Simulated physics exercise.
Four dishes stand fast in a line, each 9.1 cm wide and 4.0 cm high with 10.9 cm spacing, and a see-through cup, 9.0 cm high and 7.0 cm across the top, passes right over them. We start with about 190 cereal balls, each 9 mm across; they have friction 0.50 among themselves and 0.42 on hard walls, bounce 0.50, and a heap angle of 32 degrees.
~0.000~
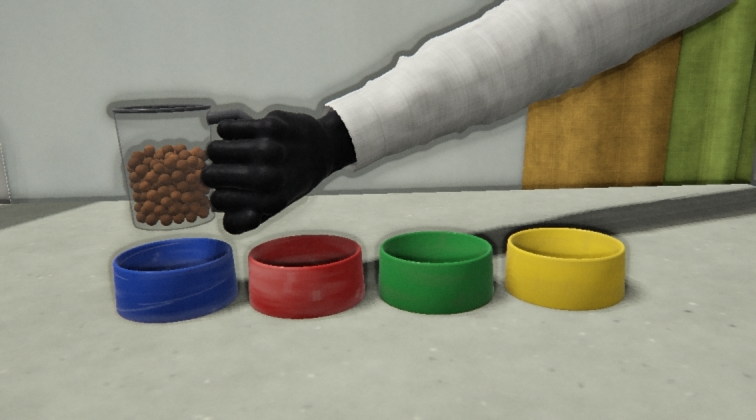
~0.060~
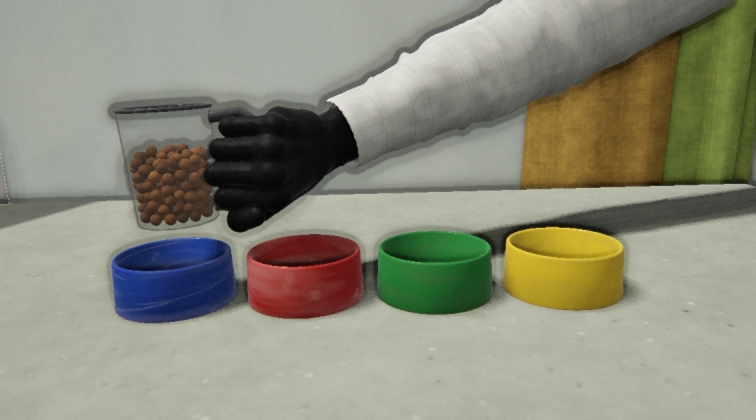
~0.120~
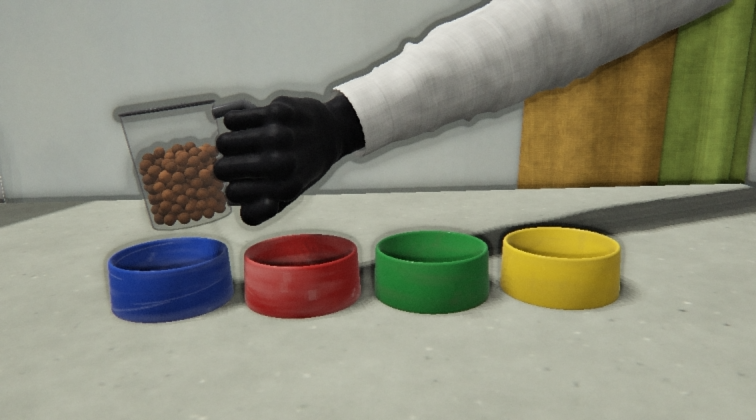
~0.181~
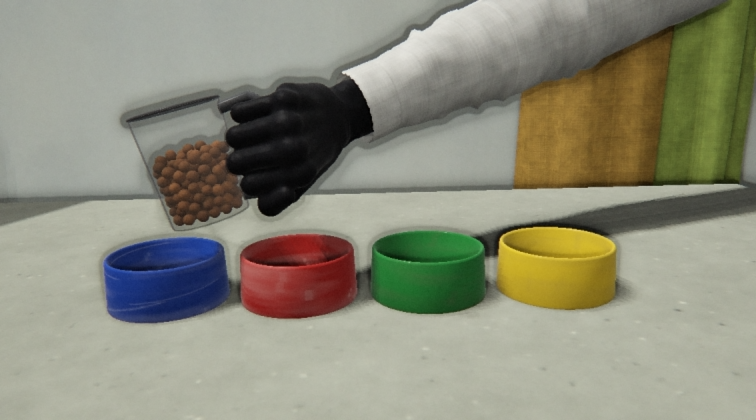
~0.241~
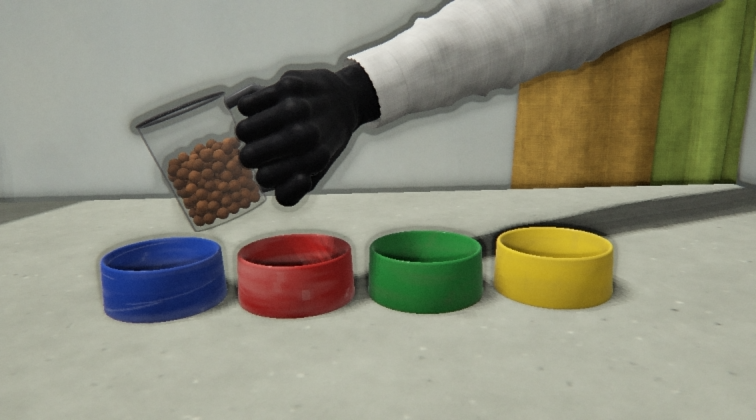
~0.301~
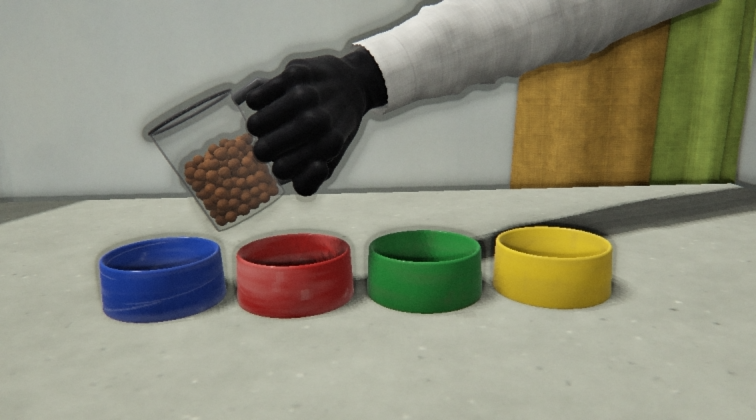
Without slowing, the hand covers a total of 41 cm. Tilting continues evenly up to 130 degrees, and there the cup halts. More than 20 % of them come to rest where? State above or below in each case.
In each case: Red dish below, blue dish below, green dish above, yellow dish below, counter below.
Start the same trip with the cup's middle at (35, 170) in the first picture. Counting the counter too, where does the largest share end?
Most of it lands at red.
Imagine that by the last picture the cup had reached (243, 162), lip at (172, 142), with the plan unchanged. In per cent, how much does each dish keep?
Kept per dish: Red = 0, blue = 0, green = 70, yellow = 10.
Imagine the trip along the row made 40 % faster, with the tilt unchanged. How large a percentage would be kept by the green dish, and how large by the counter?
Green 10; counter 10.
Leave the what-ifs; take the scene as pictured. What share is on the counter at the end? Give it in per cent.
The answer is roughly 10 per cent.
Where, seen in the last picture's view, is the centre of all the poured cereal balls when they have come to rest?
Near (425, 270).
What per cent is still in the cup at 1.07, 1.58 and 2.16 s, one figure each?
About 90, 0, 0.
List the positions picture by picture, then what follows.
In the first frame, cup at (169, 165), tilt 0 degrees, lip at (118, 109), moved 0.0 cm; middle of the pieces at (166, 183); blue dish at (174, 254); red dish at (305, 251); green dish at (436, 247); yellow dish at (565, 243).
In the second frame, cup at (172, 165), tilt 2 degrees, lip at (119, 110), moved 0.3 cm; middle of the pieces at (169, 183).
In the third frame, cup at (181, 164), tilt 7 degrees, lip at (124, 114), moved 1.3 cm; middle of the pieces at (179, 182).
In the fourth frame, cup at (193, 164), tilt 14 degrees, lip at (131, 120), moved 2.6 cm; middle of the pieces at (194, 182).
In the fifth frame, cup at (207, 163), tilt 21 degrees, lip at (141, 127), moved 3.9 cm; middle of the pieces at (209, 181).
In the sixth frame, cup at (222, 162), tilt 28 degrees, lip at (153, 134), moved 5.2 cm; middle of the pieces at (227, 180); blue dish at (162, 254); red dish at (294, 250); green dish at (424, 246); yellow dish at (553, 242). Its pace works out near 115 degrees a second; the hand travels 21 cm a second.
Then, at 1.07 s, tilt 116 degrees; cup holds 90 %, green 5 %.
Then, at 1.58 s, tilt 130 degrees; cup holds 0 %, green 90 %.
After 2.16 s, tilt 130 degrees; cup holds 0 %, green 90 %.
At rest (2.5 s), red 0 %, blue 0 %, green 90 %, yellow 0 %, counter 10 %.
